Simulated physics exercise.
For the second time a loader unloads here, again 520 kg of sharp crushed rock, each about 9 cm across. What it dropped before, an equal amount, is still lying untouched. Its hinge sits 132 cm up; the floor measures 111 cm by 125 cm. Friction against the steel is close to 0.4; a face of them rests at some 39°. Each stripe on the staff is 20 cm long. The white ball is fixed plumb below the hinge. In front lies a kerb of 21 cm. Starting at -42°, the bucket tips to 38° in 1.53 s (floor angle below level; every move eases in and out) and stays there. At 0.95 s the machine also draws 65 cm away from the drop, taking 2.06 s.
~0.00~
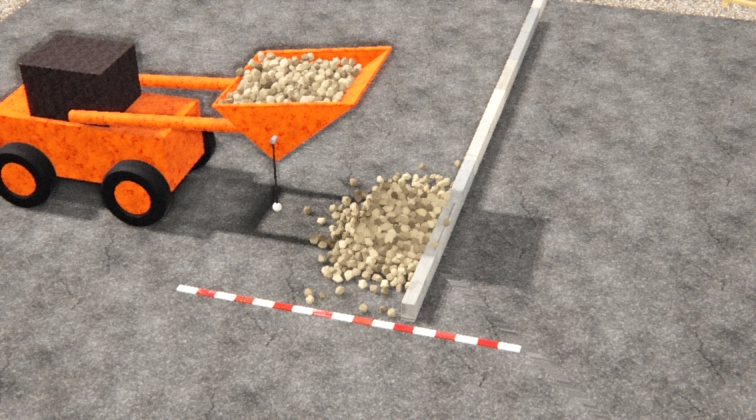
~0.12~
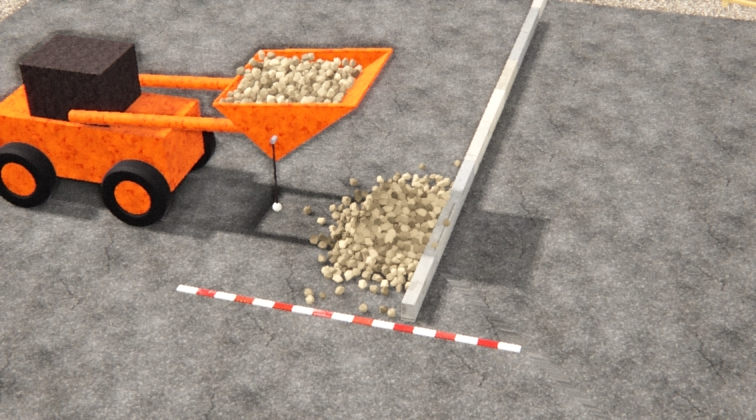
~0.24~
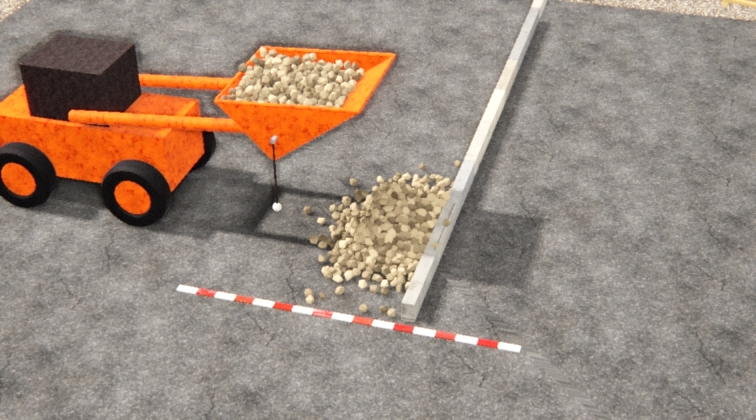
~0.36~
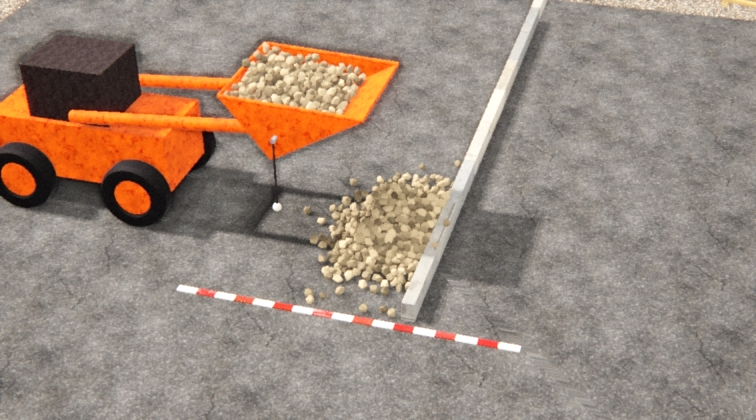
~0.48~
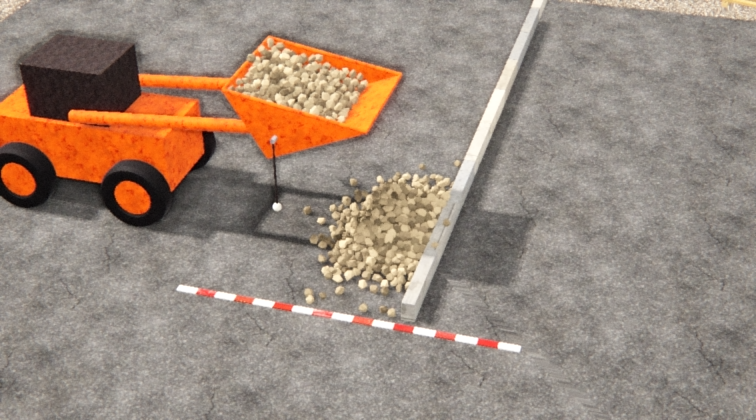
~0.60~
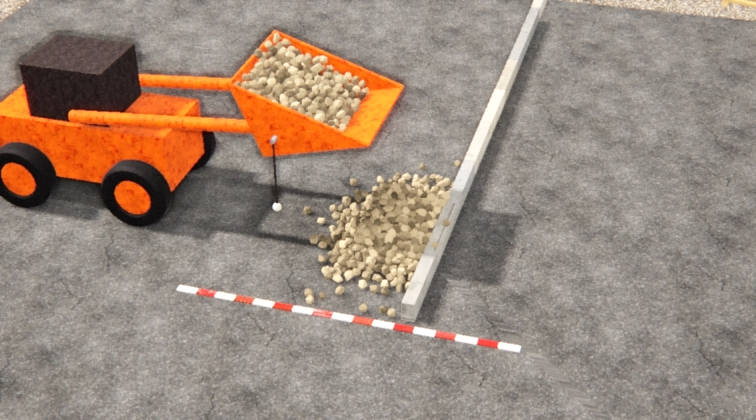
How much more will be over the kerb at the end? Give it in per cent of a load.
Roughly 0 per cent of a load more.
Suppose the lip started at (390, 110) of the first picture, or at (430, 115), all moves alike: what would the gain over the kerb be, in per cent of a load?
First some 5, then 35 per cent.
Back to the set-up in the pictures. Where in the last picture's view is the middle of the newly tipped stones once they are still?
Around (352, 212).
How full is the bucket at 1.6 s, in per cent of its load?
It holds some 55 per cent.
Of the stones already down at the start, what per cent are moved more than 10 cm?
Roughly 5 per cent of them.
After 1.1 s the floor is at 26°; in per cent of one load, 100 in the bucket, 100 on this side of the kerb; the foremost stones are at (439, 220).
After 1.6 s the floor is at 38°; in per cent of one load, 56 in the bucket, 144 on this side of the kerb; the foremost stones are at (439, 220).
After 3.5 s the floor is at 38°; in per cent of one load, 0 in the bucket, 200 on this side of the kerb; the foremost stones are at (450, 224).
After 6.3 s the floor is at 38°; in per cent of one load, 0 in the bucket, 200 on this side of the kerb; the foremost stones are at (450, 224). Net gain over the kerb, 0.
